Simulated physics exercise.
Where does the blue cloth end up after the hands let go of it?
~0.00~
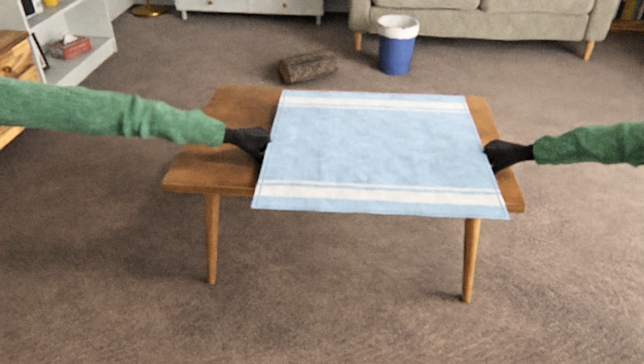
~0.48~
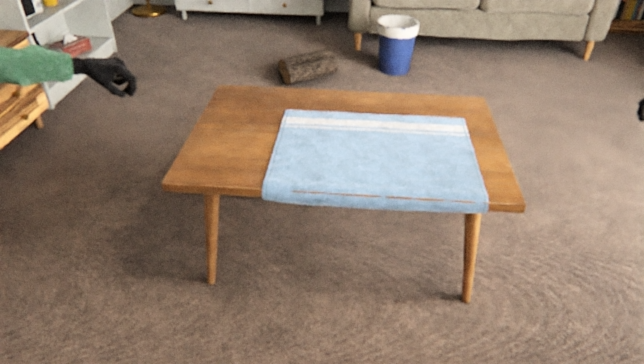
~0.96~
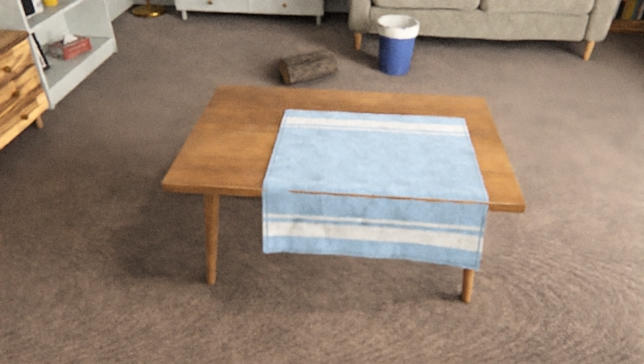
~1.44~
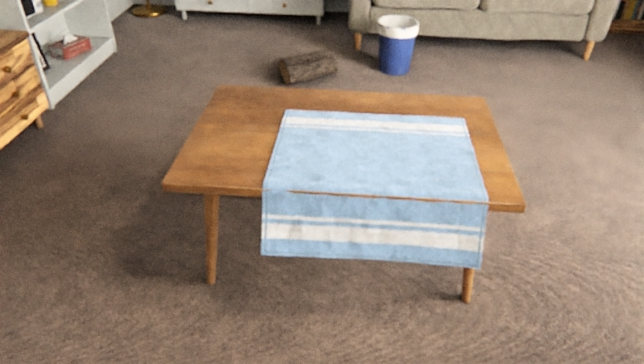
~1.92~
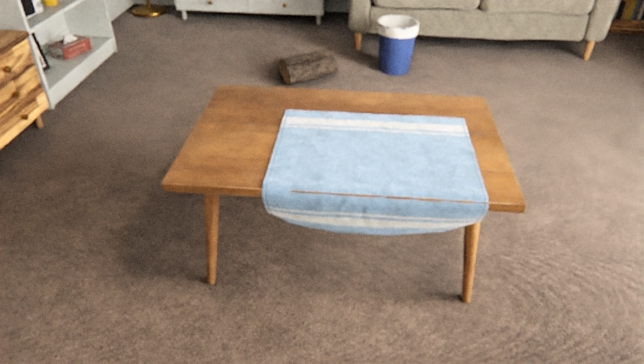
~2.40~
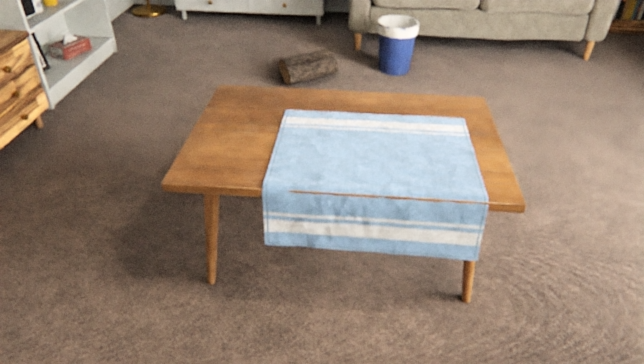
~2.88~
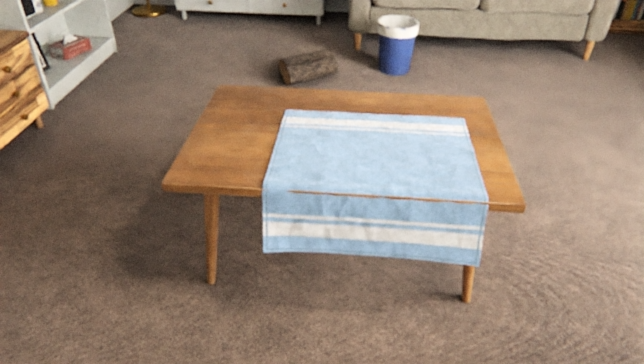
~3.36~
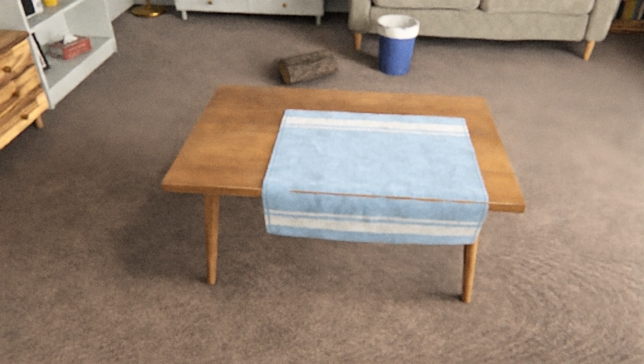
It stays on the wooden table, with most of it lying on the top and the rest hanging over the front edge.
In a carpeted living room, two gloved hands in green sleeves let go of a light blue cloth with white stripes over a low wooden table; its front edge flopped down and swayed, and the cloth stayed draped there.
